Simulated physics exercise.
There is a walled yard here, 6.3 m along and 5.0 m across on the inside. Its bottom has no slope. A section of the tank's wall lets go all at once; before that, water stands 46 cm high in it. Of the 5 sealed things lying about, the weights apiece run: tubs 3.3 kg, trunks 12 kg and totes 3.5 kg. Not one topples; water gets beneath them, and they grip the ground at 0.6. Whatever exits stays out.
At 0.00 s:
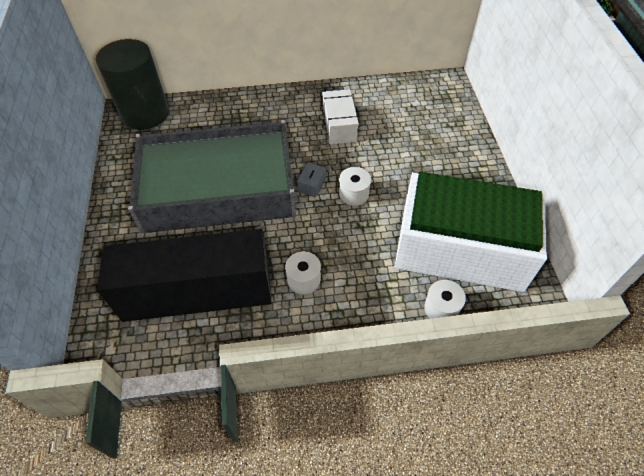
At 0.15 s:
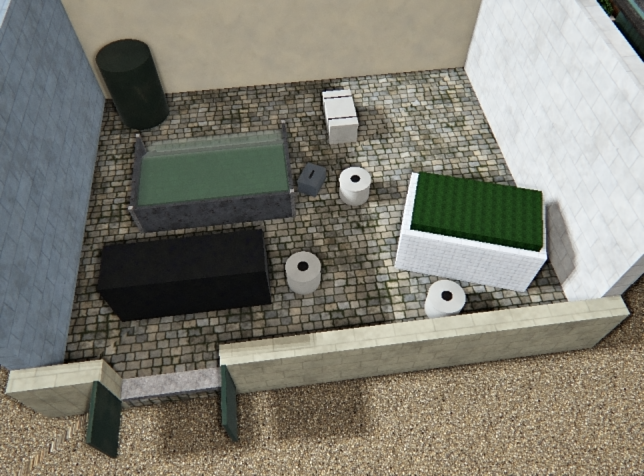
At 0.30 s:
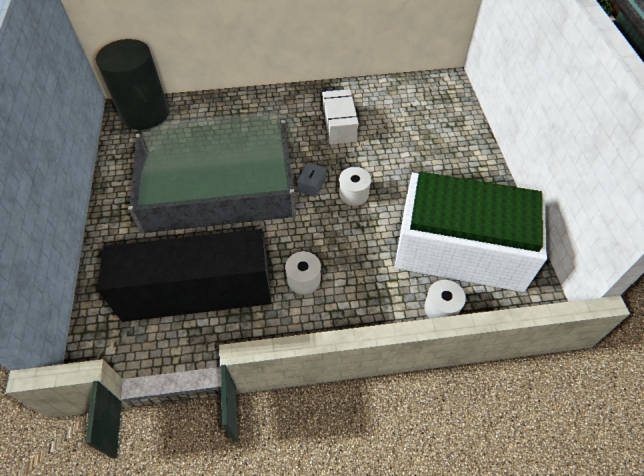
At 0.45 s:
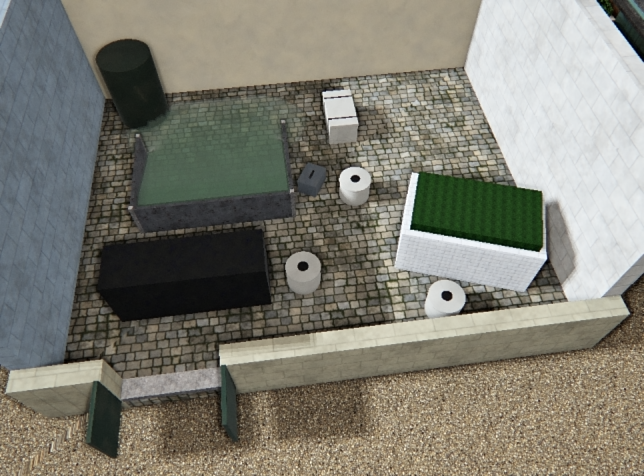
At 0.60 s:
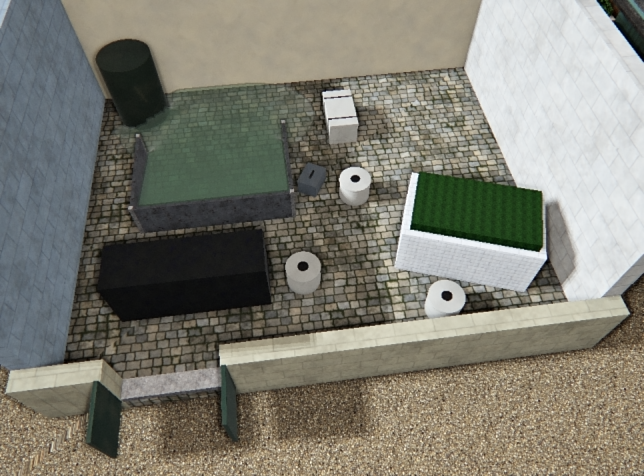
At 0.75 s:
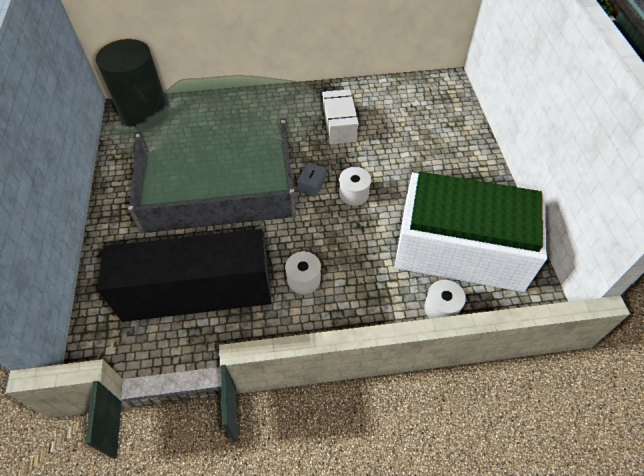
Walled cobbled yard with a grey tank, its far side giving way and greenish water spreading toward the back wall.
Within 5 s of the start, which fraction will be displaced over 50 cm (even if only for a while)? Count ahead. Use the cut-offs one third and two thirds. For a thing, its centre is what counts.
Under a third.
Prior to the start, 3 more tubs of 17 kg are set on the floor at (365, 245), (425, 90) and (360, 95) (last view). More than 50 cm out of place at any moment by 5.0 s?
First falls shy, second exceeds it, third exceeds it.
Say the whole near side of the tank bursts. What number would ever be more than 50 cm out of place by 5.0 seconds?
The answer then is 2.
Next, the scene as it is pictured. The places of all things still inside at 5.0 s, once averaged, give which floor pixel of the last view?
They average out to somewhere around (370, 234).
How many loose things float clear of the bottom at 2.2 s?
I'd say 0 of them.
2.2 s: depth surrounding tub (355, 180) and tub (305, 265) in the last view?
I'd put it at 0 cm and 0 cm respectively.
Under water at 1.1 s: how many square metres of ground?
7.5 m2.
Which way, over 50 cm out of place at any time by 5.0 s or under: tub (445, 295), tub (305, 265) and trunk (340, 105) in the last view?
In turn: Under, short of it, over.
After 1.1 s 0 of 5 are over 50 cm from their spots; 0 afloat.
After 2.2 s 0 of 5 are over 50 cm from their spots; 0 afloat.
After 3.5 s 1 of 5 are over 50 cm from their spots; 0 afloat.
After 5.0 s 1 of 5 are over 50 cm from their spots, and 1 have been at some point; 1 afloat.
